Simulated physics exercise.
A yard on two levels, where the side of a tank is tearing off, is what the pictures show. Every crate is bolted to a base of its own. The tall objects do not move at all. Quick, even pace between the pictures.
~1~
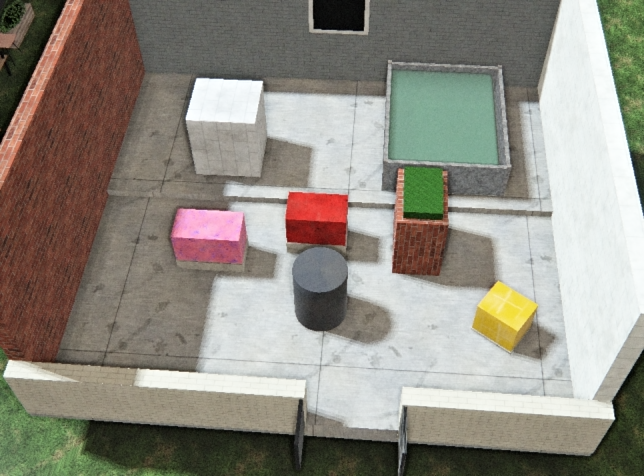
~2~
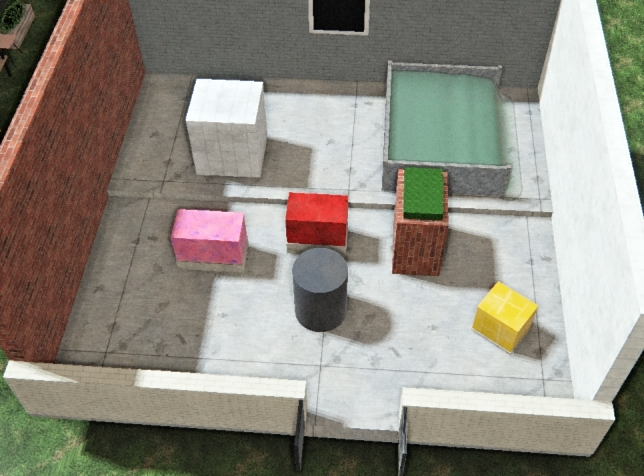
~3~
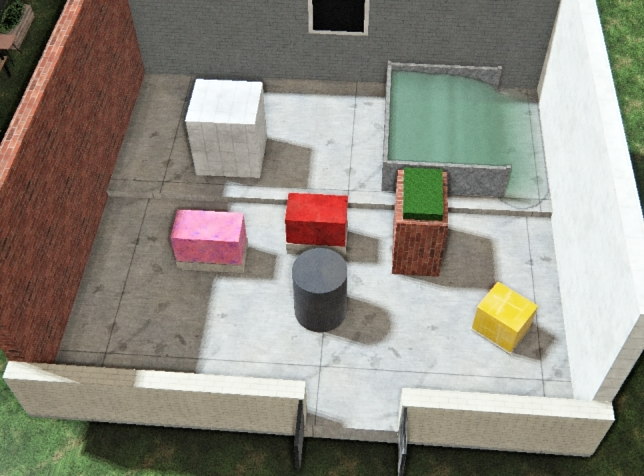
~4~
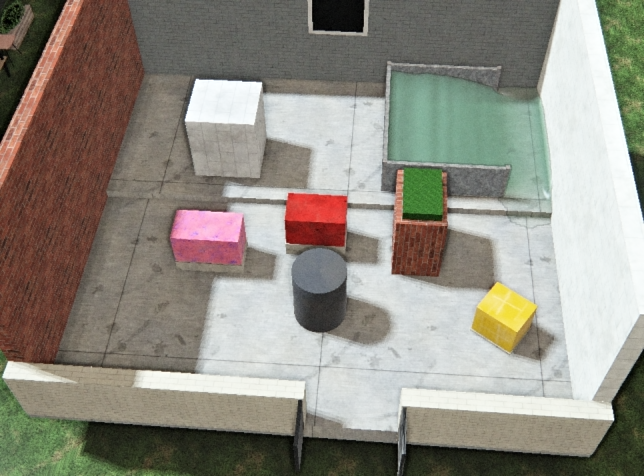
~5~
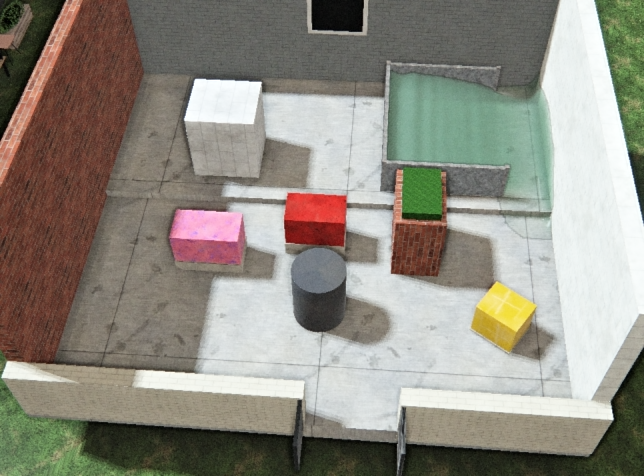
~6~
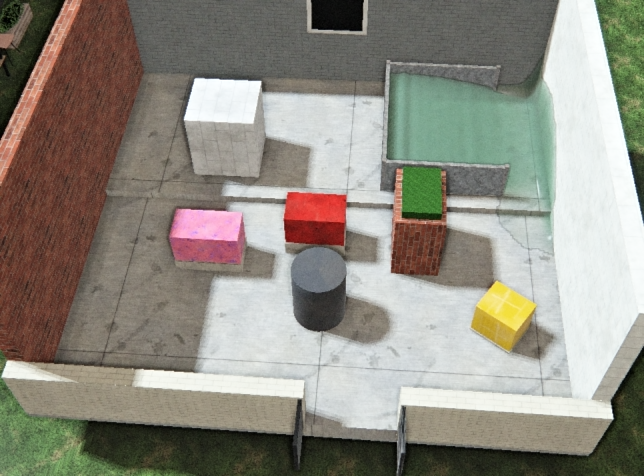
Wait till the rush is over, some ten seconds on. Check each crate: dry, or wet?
Checked: Yellow crate wet, pink crate dry, red crate dry.
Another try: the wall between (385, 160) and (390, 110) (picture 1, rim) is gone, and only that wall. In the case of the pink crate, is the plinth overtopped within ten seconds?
Pink: Reached.
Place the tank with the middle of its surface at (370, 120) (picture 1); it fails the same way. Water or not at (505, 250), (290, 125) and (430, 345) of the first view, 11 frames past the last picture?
Taking the three spots in order: Swamped, bare, bare.
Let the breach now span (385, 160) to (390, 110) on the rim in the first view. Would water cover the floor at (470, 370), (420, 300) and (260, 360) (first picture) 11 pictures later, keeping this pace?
Spared, then spared, then spared.
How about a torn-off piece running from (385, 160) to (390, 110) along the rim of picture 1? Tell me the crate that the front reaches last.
The one in yellow.
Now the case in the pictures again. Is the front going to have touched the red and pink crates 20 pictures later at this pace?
As I see it, red crate is not flooded and pink crate is not flooded.
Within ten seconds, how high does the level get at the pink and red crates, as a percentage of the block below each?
Roughly 40 percent, then 20 percent.
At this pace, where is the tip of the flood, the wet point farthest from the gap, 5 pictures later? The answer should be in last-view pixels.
My pick would be pixel (563, 329).
A moment on, water covers 10 % of the floor; the yellow crate water round its plinth, the pink crate not reached, the red crate not reached.
Next, water covers 20 % of the floor; the yellow crate water round its plinth, the pink crate not reached, the red crate not reached.
Then, water covers 45 % of the floor; the yellow crate water round its plinth, the pink crate not reached, the red crate not reached.
Later, water covers 60 % of the floor; the yellow crate water round its plinth, the pink crate water round its plinth, the red crate water round its plinth.
In the end, water covers 80 % of the floor; the yellow crate was topped, the pink crate stayed above the water, the red crate stayed above the water.
